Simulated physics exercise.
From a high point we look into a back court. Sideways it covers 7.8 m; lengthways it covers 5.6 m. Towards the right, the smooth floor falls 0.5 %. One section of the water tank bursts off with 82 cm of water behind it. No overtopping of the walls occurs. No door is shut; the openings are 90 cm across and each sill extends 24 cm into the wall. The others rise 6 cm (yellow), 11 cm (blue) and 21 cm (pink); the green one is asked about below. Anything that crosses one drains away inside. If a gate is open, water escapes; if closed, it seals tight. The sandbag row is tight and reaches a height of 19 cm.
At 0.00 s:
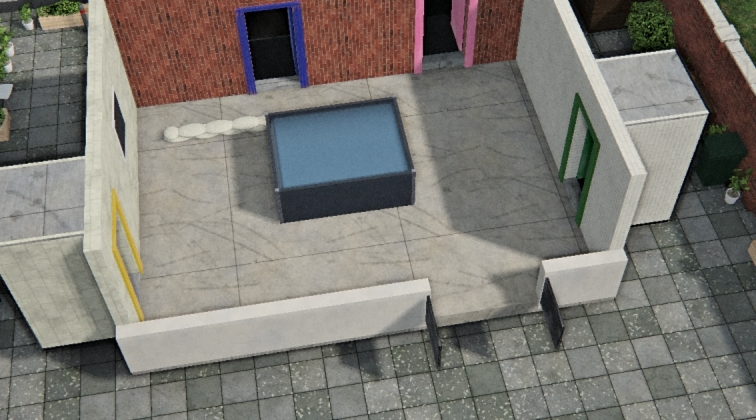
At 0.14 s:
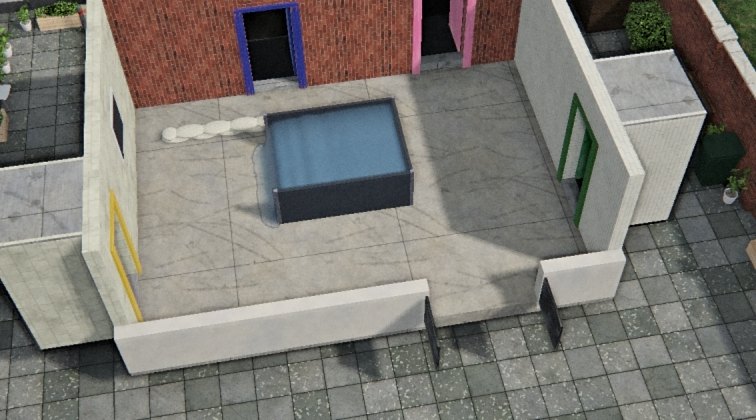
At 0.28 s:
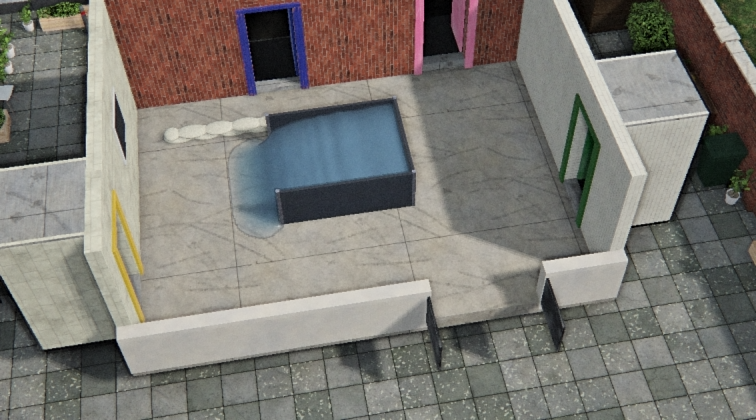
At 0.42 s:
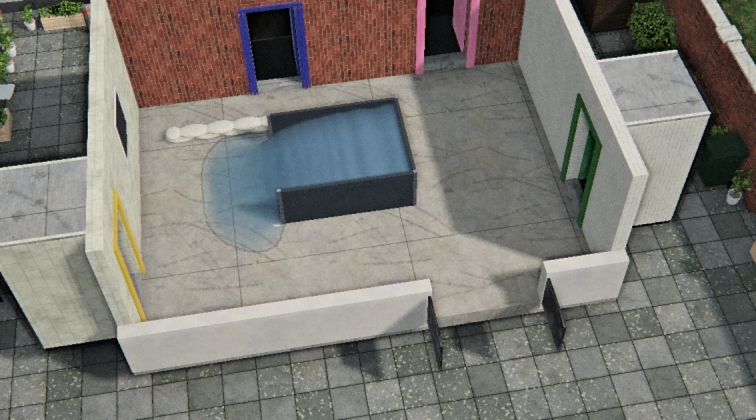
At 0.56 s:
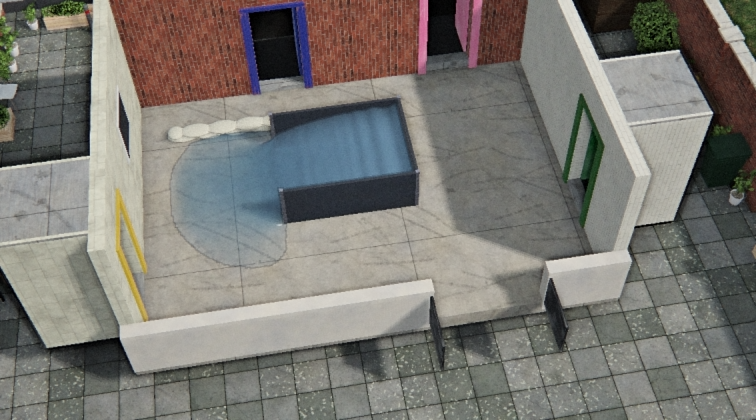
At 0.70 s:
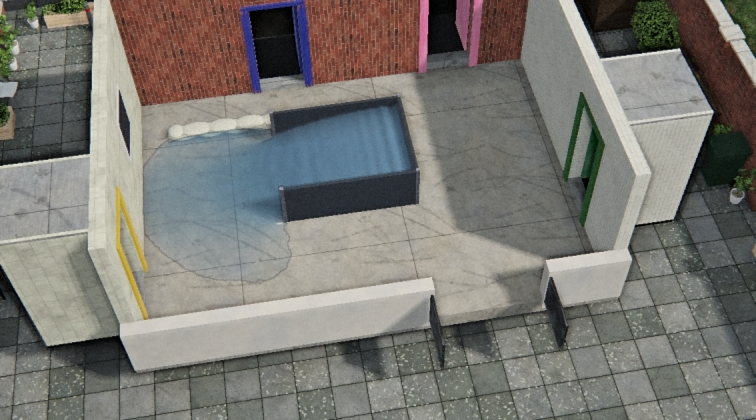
In this clip, a dark-walled water tank stands full in a paved back court with blue, pink, yellow and green doorways; its left side opens and water spreads leftward across the smooth floor in a widening, rounded sheet.
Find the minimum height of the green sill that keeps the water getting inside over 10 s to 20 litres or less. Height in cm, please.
Roughly 11.5 cm.
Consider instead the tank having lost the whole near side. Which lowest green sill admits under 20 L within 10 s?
Then it needs around 8.5 cm.
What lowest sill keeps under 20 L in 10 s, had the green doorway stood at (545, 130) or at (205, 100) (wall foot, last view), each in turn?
Around 8.0 and 11.5 cm respectively.
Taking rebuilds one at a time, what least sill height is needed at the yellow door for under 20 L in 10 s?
For yellow: Close to 21 cm.
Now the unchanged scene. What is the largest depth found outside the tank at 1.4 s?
Around 48 centimetres.
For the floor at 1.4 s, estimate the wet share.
Around 25 per cent of the free floor.
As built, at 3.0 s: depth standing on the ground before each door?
Yellow door 15 cm, green door 0 cm, blue door 4 cm, pink door 0 cm.
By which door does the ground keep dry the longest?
That would be the green door.
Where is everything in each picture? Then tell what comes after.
In the first picture, the water tank at (338, 145) is whole and still, 82 cm deep; the green door at (578, 165) is dry.
In the second picture, the gap is at (275, 172), the front 0.3 m out at (266, 221); the back of the water tank holds 82 cm.
In the third picture, the front is at (237, 216), 0.8 m from the gap at (277, 176); 1.6 m2 of floor is wet, 82 cm left at the back.
In the fourth picture, the gap is at (279, 176), the front 1.4 m out at (208, 212); the back of the water tank holds 82 cm.
In the fifth picture, the gap is at (281, 176), the front 2.0 m out at (178, 218); the back of the water tank holds 76 cm.
In the sixth picture, the front is at (145, 227), 2.6 m from the gap at (281, 175); 7.1 m2 of floor is wet, 69 cm left at the back; 5.3 m in a straight line remain to the green door at (583, 165).
After 1.4 s water covers 25 % of the floor, deepest (48 cm) near (162, 157); it has not reached the green door.
After 3.0 s water covers 40 % of the floor, deepest (40 cm) near (147, 338); it has not reached the green door.
After 10.0 s water covers 95 % of the floor, deepest (14 cm) near (417, 182); 13 cm at the green door, 27 litres in over its 11 cm sill.
At the green door as built, the water arrived by 5.3 s and peaked near 16 cm at 7.4 s.
With a sill of 10.5 cm, 34 litres would have come in within the 10 s; with 12.5 cm, 12 litres. So under 20 litres takes about 11.5 cm.
